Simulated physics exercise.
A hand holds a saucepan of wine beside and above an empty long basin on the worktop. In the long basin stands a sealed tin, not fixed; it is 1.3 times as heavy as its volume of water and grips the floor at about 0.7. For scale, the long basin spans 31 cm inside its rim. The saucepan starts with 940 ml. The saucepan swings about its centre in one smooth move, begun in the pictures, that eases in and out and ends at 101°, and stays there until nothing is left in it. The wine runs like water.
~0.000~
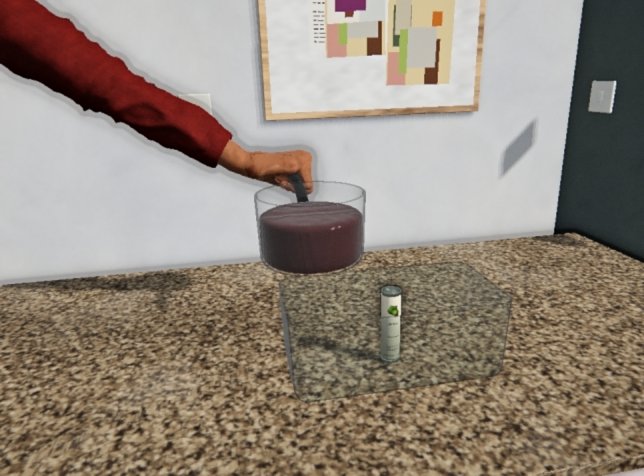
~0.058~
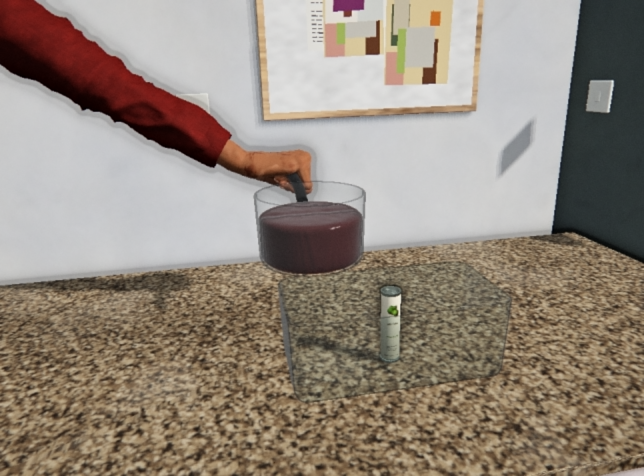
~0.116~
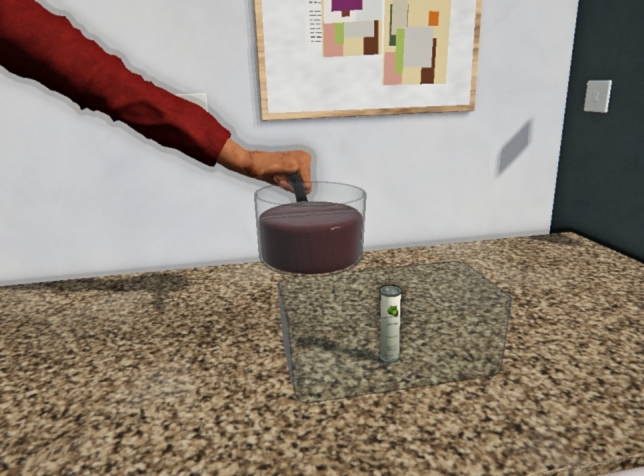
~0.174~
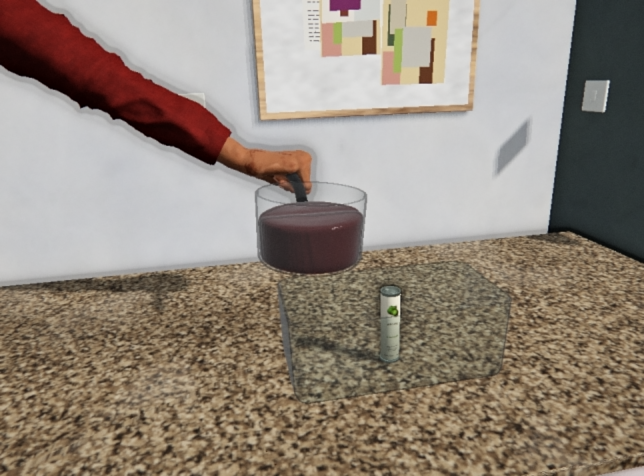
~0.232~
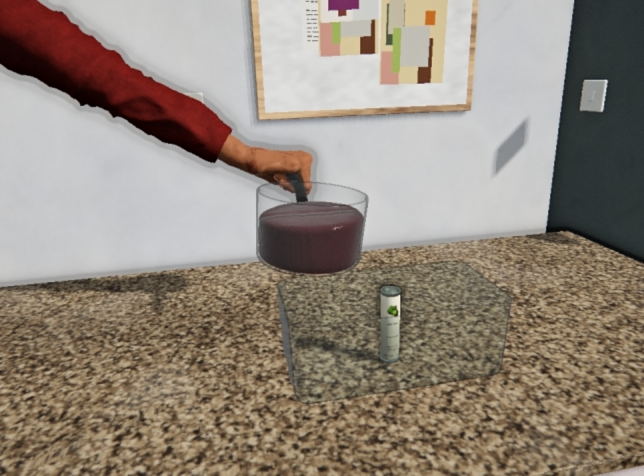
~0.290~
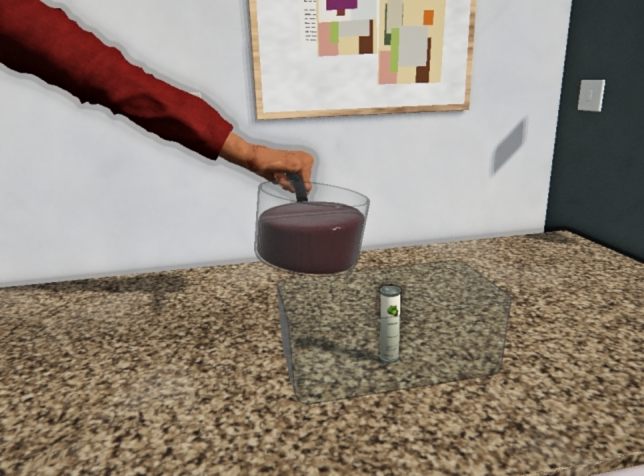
A red-sleeved hand holding a glass saucepan of dark wine above a clear basin and small tin, tilting it slightly to the right.
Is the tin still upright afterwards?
It remains upright.
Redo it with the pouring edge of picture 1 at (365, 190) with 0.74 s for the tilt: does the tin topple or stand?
Then it goes over.
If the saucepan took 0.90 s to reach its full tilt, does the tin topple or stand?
The tin goes over.
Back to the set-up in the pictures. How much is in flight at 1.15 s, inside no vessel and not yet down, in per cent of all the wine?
About 10 per cent.
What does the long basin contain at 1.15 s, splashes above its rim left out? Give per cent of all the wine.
Near 66 in a hundred.
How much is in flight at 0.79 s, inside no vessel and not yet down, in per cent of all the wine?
Some 14 per cent.
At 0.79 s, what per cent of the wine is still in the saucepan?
Near 82 in a hundred.
After 0.79 s the tilt is 57° and 81 per cent is still to pour; the tin stands where it began.
After 1.15 s the tilt is 91° and 24 per cent is still to pour; the tin stands where it began.
After 1.53 s the tilt is 101° and 2 per cent is still to pour; the tin stands where it began.
After 1.95 s the tilt is 101° and 0 per cent is still to pour; the tin stands where it began.
In the end the tin stands where it began.
